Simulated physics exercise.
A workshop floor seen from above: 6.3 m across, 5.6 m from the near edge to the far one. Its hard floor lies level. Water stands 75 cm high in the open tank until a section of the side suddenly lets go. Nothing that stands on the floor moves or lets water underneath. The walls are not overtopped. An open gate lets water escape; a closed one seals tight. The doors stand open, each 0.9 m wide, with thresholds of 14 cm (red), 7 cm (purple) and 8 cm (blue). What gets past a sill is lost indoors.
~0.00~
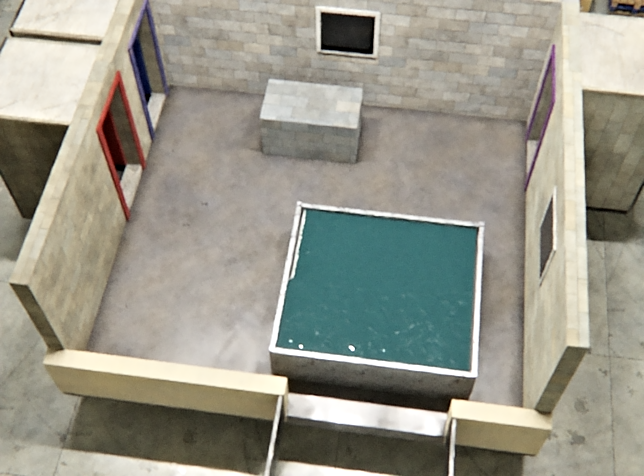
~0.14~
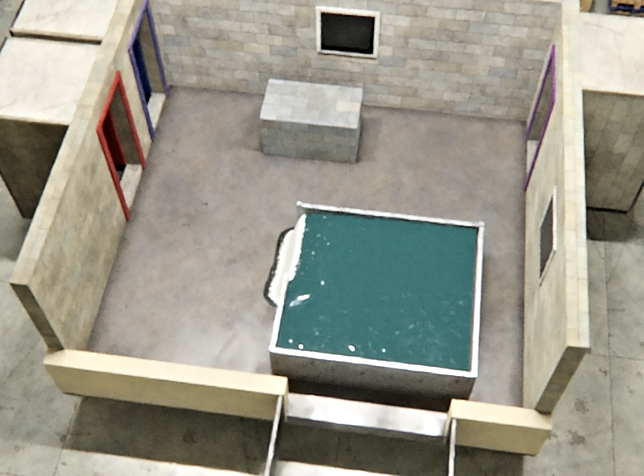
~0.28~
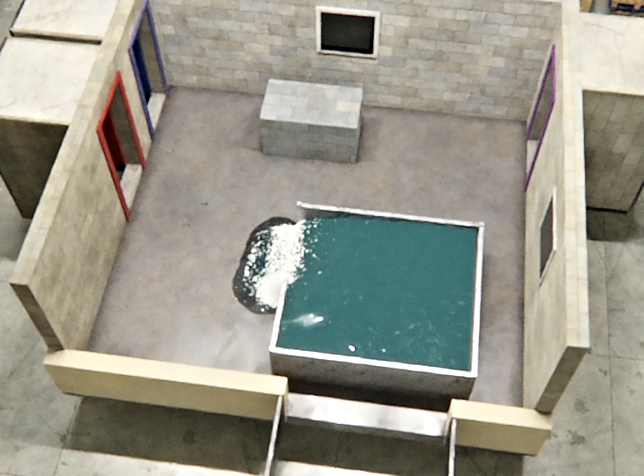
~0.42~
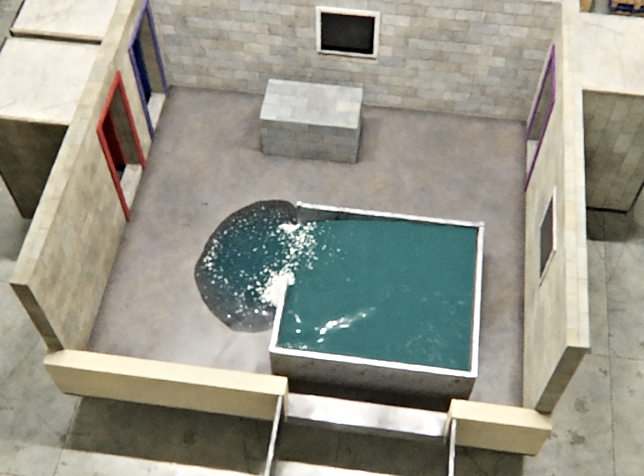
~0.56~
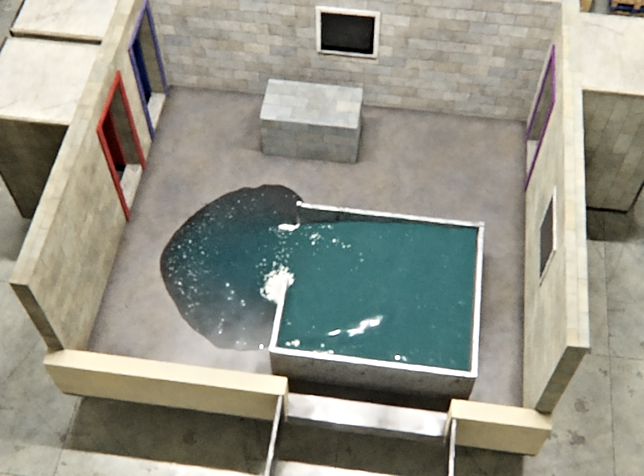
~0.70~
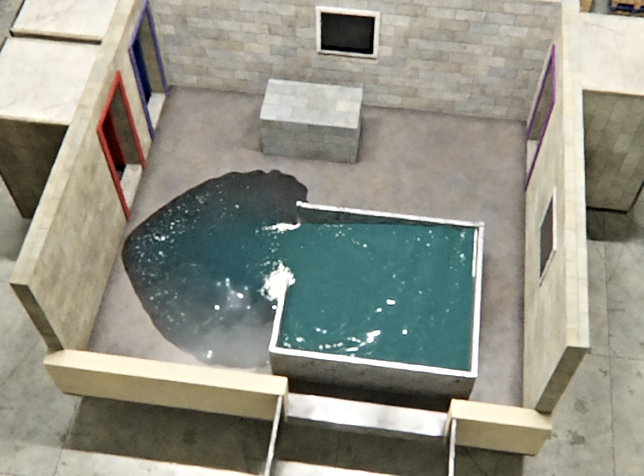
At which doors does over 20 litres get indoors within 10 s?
The water let in: At the red door it passes the limit; at the purple door it exceeds the limit; at the blue door it passes the limit.
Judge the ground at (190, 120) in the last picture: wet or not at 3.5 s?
It is wet.
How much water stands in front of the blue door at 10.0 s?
About 18.0 cm.
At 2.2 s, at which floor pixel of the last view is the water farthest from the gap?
At about (171, 85).
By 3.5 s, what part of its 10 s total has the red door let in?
Some 60 per cent by then.
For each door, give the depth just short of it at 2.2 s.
Depths in cm: Red 34, purple 0, blue 18.
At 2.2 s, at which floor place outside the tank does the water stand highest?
Near (171, 85).
After 1.4 s water covers 40 % of the floor and is deepest (48 cm) near (292, 256); red door 31 cm at the sill, 19 L in, purple door not reached, blue door not reached.
After 2.2 s water covers 45 % of the floor and is deepest (52 cm) near (171, 85); red door 34 cm at the sill, 107 L in, purple door not reached, blue door 18 cm at the sill, 9 L in.
After 3.5 s water covers 55 % of the floor and is deepest (34 cm) near (168, 92); red door 27 cm at the sill, 227 L in, purple door not reached, blue door 21 cm at the sill, 78 L in.
After 6.0 s water covers 85 % of the floor and is deepest (29 cm) near (168, 92); red door 24 cm at the sill, 319 L in, purple door 13 cm at the sill, 24 L in, blue door 19 cm at the sill, 224 L in.
After 10.0 s water covers 100 % of the floor and is deepest (22 cm) near (171, 85); red door 16 cm at the sill, 381 L in, purple door 12 cm at the sill, 91 L in, blue door 18 cm at the sill, 362 L in.
